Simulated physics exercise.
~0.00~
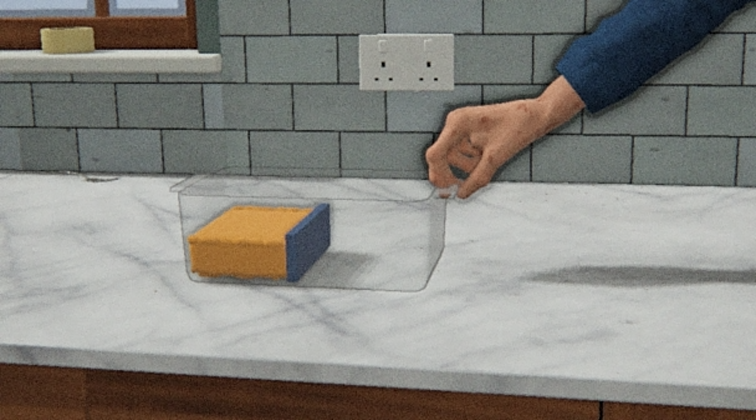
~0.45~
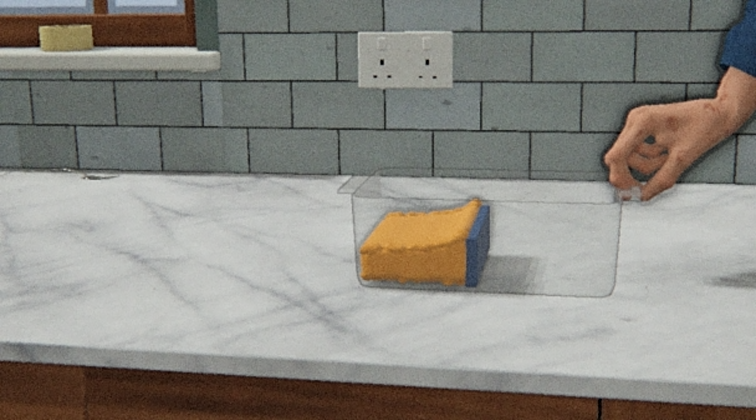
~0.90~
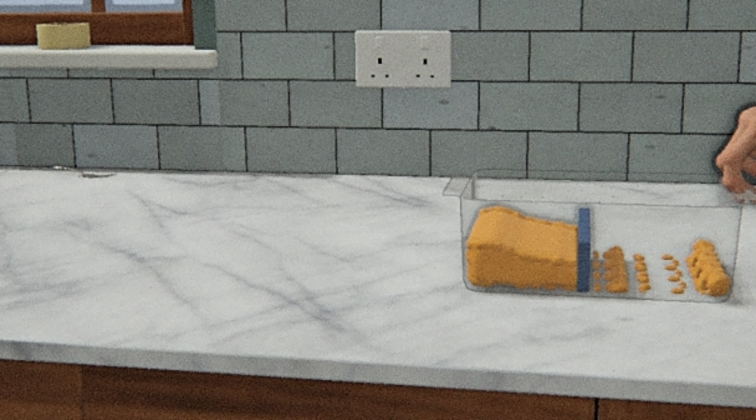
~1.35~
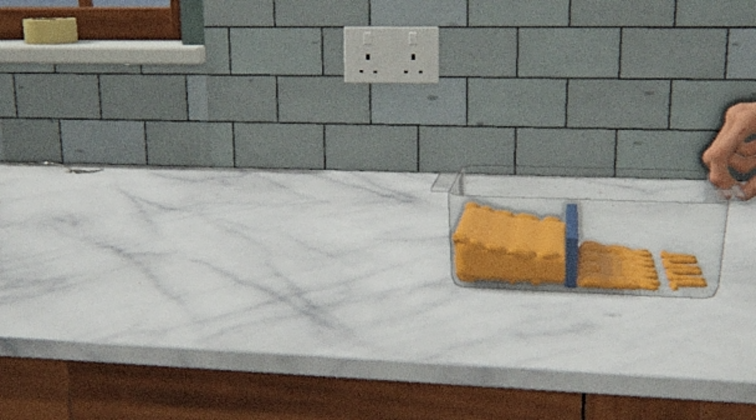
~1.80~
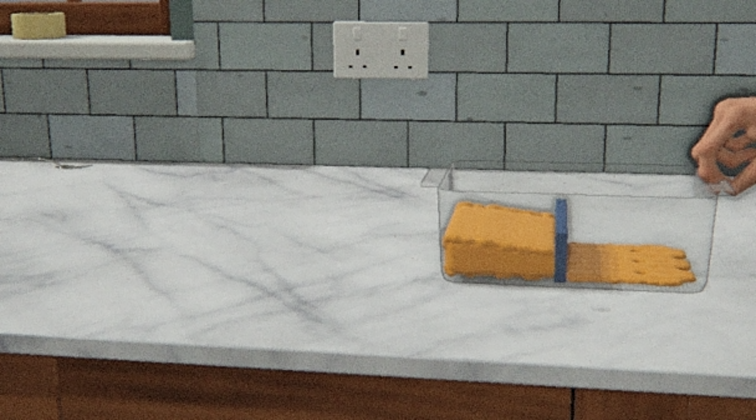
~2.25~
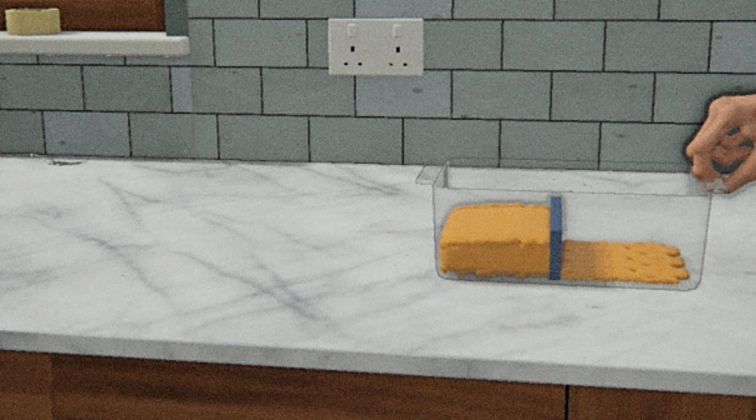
A clear box of orange liquid is pulled right by a hand, and some spills over its blue divider.
